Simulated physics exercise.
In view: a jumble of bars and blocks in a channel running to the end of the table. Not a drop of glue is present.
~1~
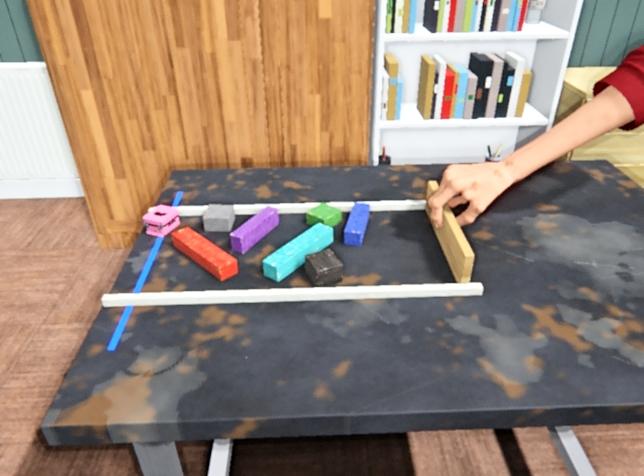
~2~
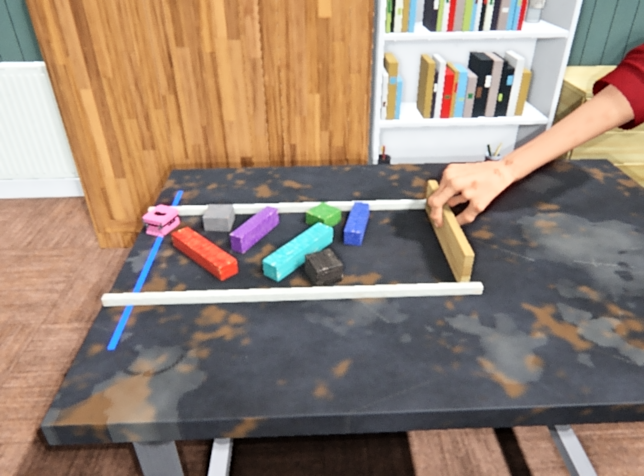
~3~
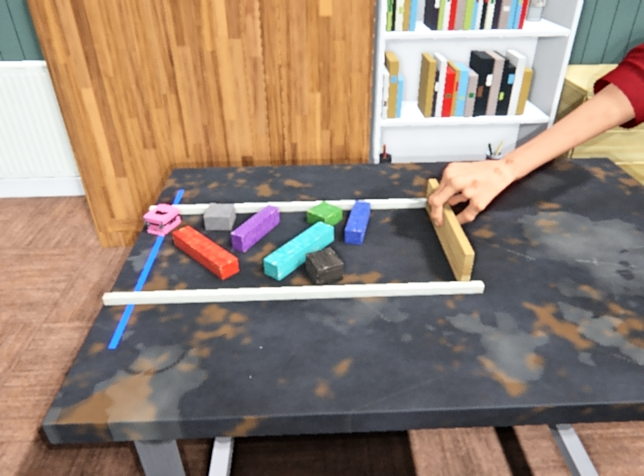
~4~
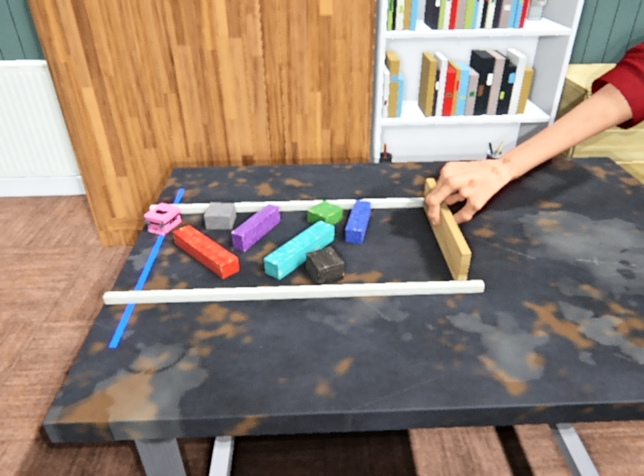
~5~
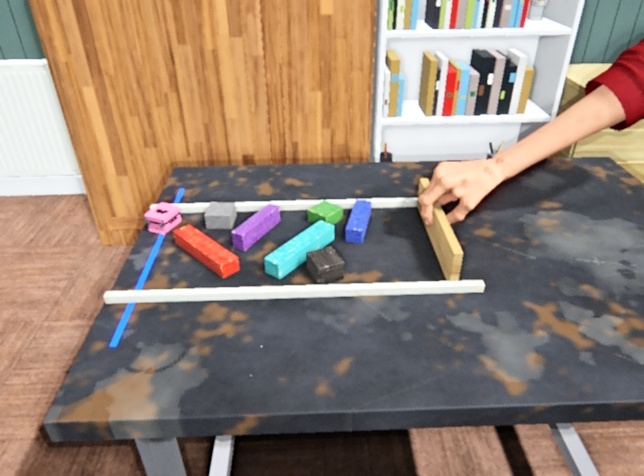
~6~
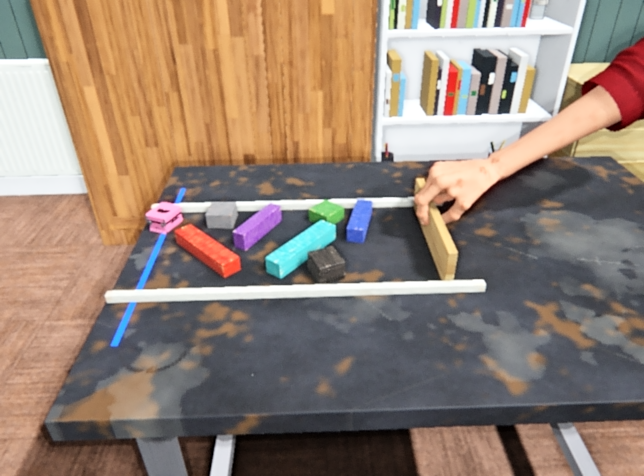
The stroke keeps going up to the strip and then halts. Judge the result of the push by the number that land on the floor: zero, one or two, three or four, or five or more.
So the push knocks five or more off, going by the tape.
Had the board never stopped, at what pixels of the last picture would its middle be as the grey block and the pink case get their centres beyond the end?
The middle is at (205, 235) when it's the grey block, and at (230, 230) when it's the pink case.
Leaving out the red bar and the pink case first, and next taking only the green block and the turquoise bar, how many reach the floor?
The count is 4 in one try and 3 in the other, in that order.
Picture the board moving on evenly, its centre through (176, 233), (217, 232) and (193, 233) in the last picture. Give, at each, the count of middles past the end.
Going through the three positions, you'd get 4, 1 and 3.
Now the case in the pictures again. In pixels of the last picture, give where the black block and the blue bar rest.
About (129, 269), and the other about (155, 226).
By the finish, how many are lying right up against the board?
Tally at the end: 2.
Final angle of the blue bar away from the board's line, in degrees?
The angle comes out near 0 degrees.
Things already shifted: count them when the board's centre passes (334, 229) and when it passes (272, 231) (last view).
By then 4, and 7.
Soon after, none off yet; pink case at rest near (165, 218); red bar at rest near (206, 249); grey block at rest near (222, 215).
After that, none off yet; pink case at rest near (165, 218); red bar displaced a little near (196, 249); grey block displaced a little near (212, 215).
And then, one off so far; pink case on its way down near (128, 287); red bar displaced about its own width near (136, 251); grey block displaced well along near (146, 217).
In the end, the number that fall off is five or more; gone, green block, turquoise bar, purple bar, grey block, red bar and pink case.
